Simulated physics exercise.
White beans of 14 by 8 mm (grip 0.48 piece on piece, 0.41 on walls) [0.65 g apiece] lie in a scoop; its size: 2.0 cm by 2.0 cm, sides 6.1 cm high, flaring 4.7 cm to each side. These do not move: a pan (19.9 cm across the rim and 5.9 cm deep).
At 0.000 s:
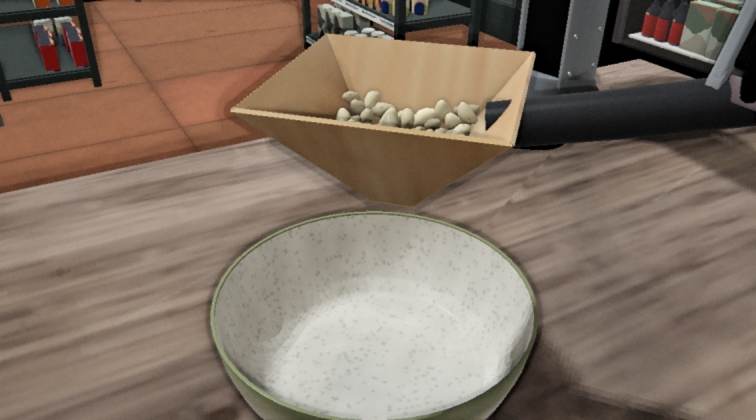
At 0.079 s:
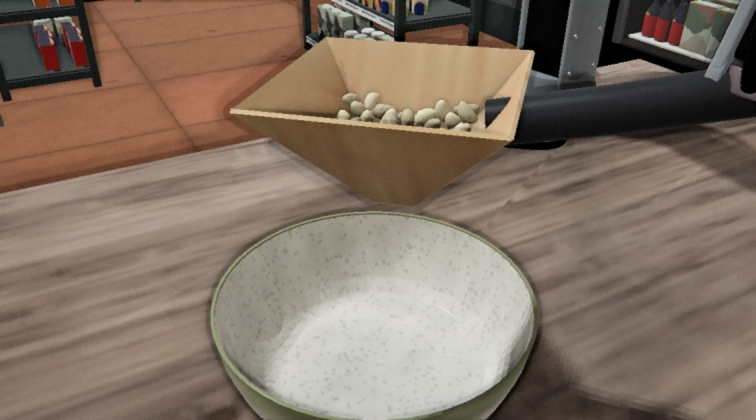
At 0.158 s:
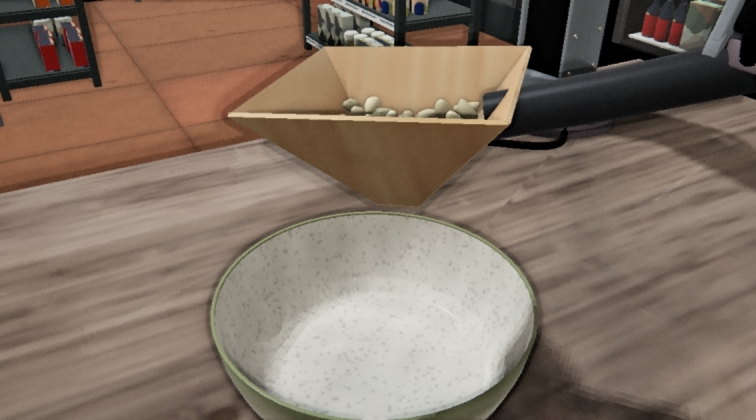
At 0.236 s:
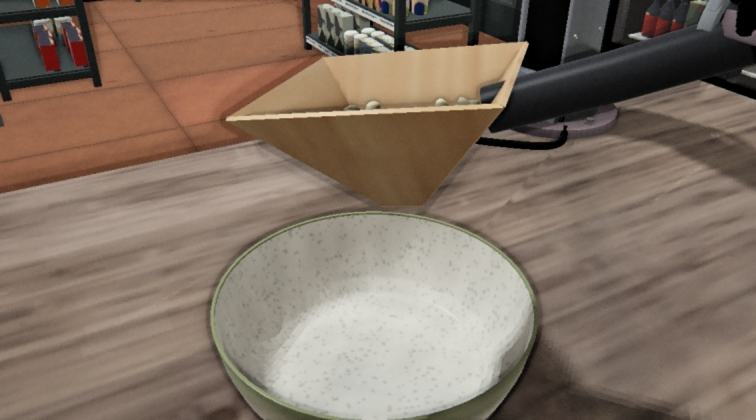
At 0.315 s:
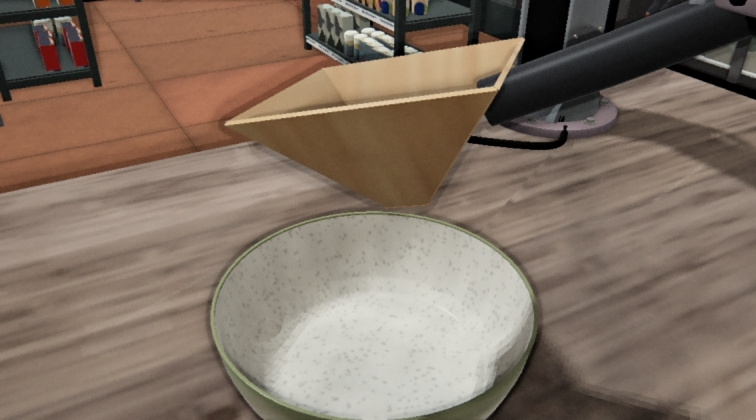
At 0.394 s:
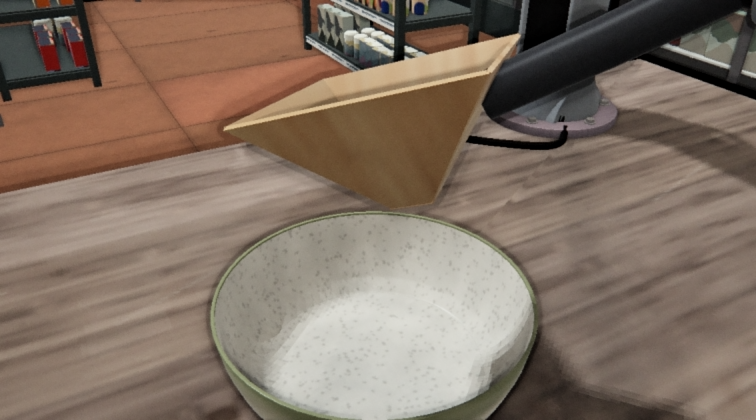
A tan, wide-mouthed scoop of white beans tilted steadily backward above a speckled bowl on a wooden table, held by a dark mechanical arm, until its near side hid the beans from view.
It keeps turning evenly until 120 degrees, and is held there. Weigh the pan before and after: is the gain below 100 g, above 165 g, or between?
Load: Low.
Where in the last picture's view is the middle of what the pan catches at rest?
At about (333, 329).
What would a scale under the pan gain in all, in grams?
Some 60 g.
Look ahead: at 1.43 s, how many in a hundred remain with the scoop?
Some 45 per cent of the load.
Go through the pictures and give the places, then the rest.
Scoop at (368, 135); tilt 0 degrees; top of the load at (467, 113); pan at (375, 294), in the first frame.
Scoop at (367, 134); tilt 2 degrees; top of the load at (467, 112), in the second frame.
Scoop at (364, 129); tilt 6 degrees; low side back; top of the load at (443, 113), in the third frame.
Scoop at (361, 124); tilt 11 degrees; low side back; top of the load at (444, 112), in the fourth frame.
Scoop at (357, 119); tilt 15 degrees; low side back, in the fifth frame.
Scoop at (354, 115); tilt 20 degrees; low side back; pan at (375, 294). It turns about 60 degrees a second, in the sixth frame.
After 0.96 s, tilt 54 degrees; 0 g in the pan, scoop holds 100 %.
After 1.43 s, tilt 82 degrees; 25 g in the pan, scoop holds 45 %.
After 1.86 s, tilt 108 degrees; 58 g in the pan, scoop holds 0 %.
Then, at 2.27 s, tilt 120 degrees; 58 g in the pan, scoop holds 0 %.
By 2.6 s all is still; 58 g in the pan, scoop holds 0 %.
